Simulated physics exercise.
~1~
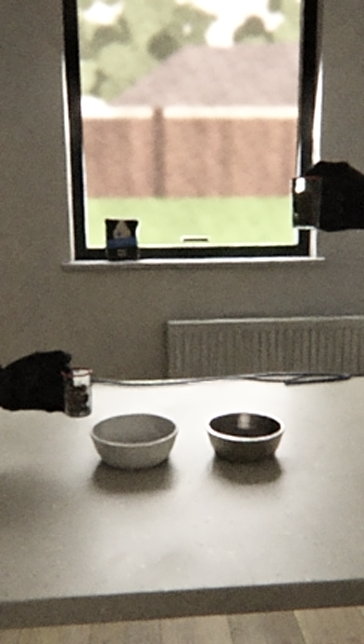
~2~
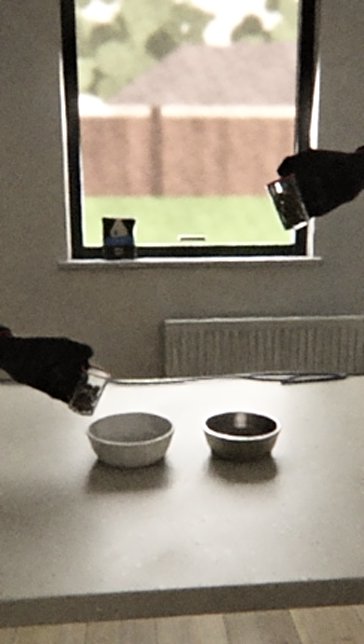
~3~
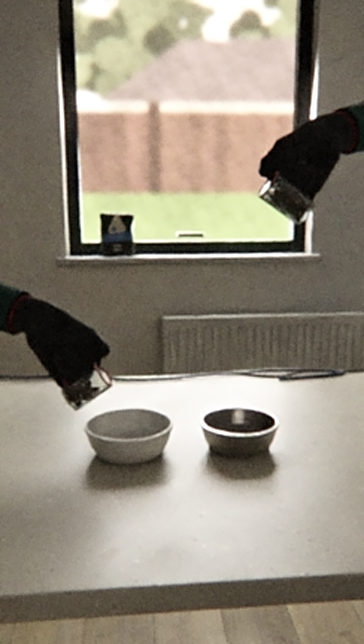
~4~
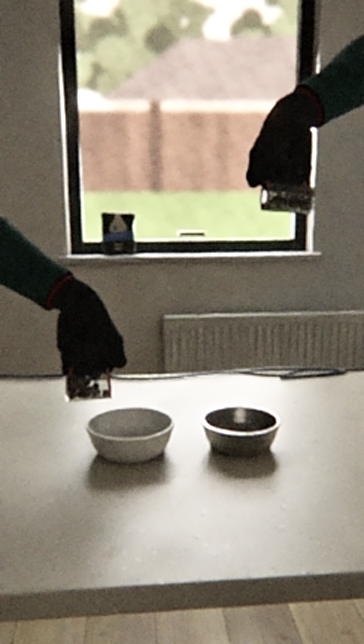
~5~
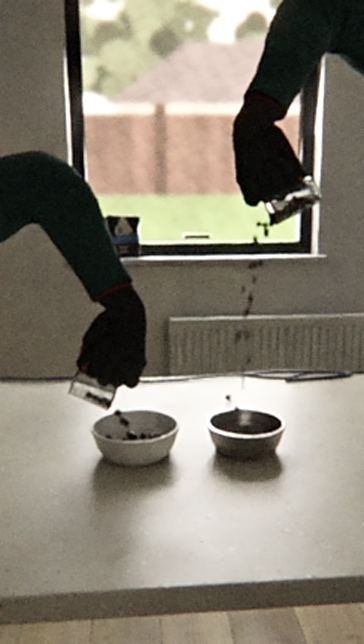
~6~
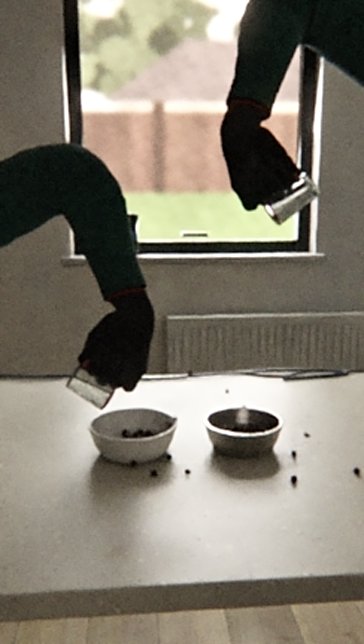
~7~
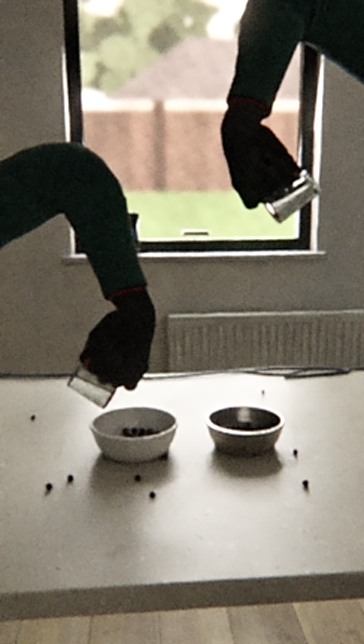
Two dark-gloved hands in green sleeves hold small clear cups above a pale tabletop, seen from the front by a slightly swaying camera, with a radiator and a bright window behind. The left cup hangs low over a whitish bowl, while the right is held much higher above a darker bowl with a pale rim. Both hands tilt their cups sideways, then tip them further, and small dark pieces fall. The short left pour drops into its bowl, while the long right stream lands and some pieces bounce out. Both cups end emptied, with dark pieces scattered across the table around the bowls.
